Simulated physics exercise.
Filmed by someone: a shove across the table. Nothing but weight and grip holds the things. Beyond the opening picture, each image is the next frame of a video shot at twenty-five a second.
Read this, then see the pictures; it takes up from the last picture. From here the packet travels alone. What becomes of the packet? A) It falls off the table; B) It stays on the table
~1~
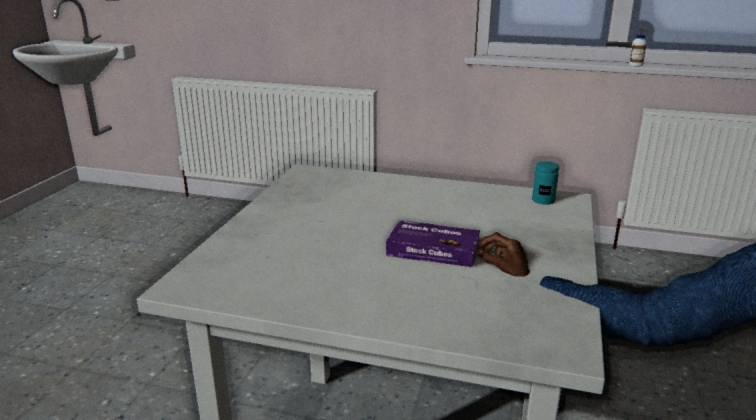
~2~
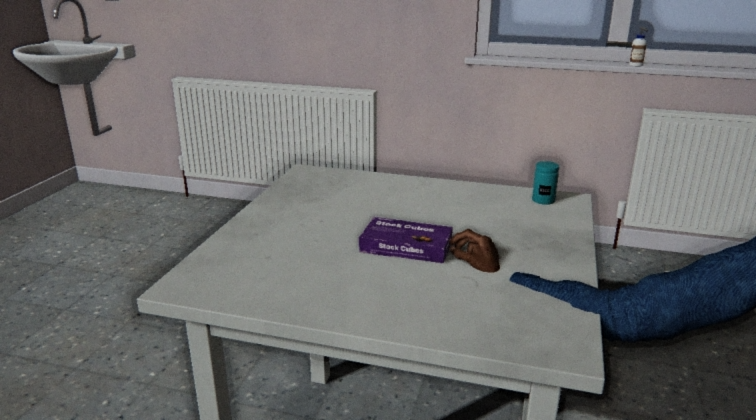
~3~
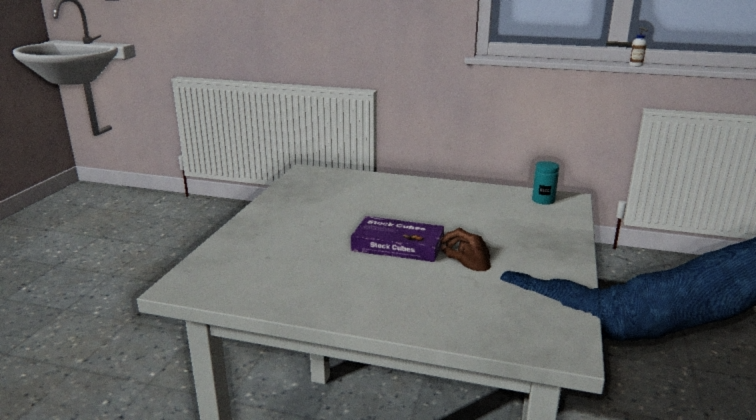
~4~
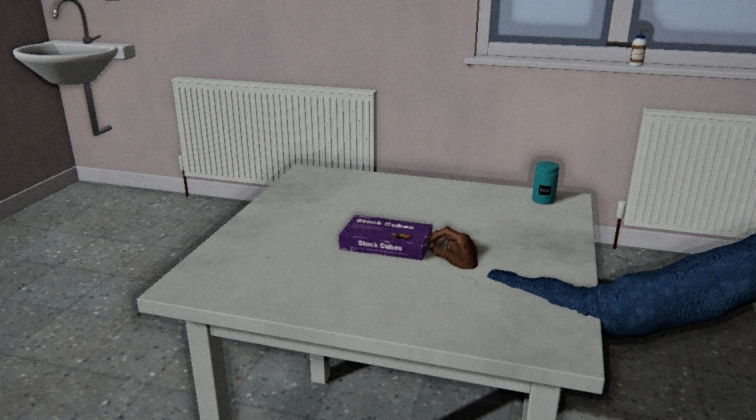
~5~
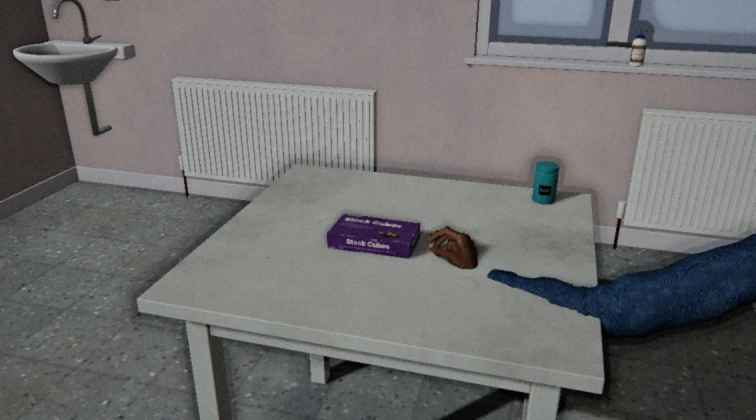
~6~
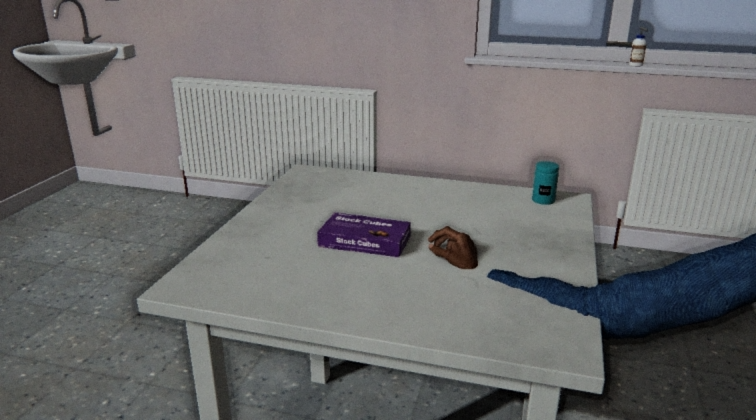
Answer: B.
Then, 0.20 s after the last picture, purple packet slid a little near (349, 232).
Then, 2.10 s after the last picture, purple packet resting near (349, 232).
At rest, moved from the start, purple packet. Seen from the same camera at the end, purple packet near (349, 232).
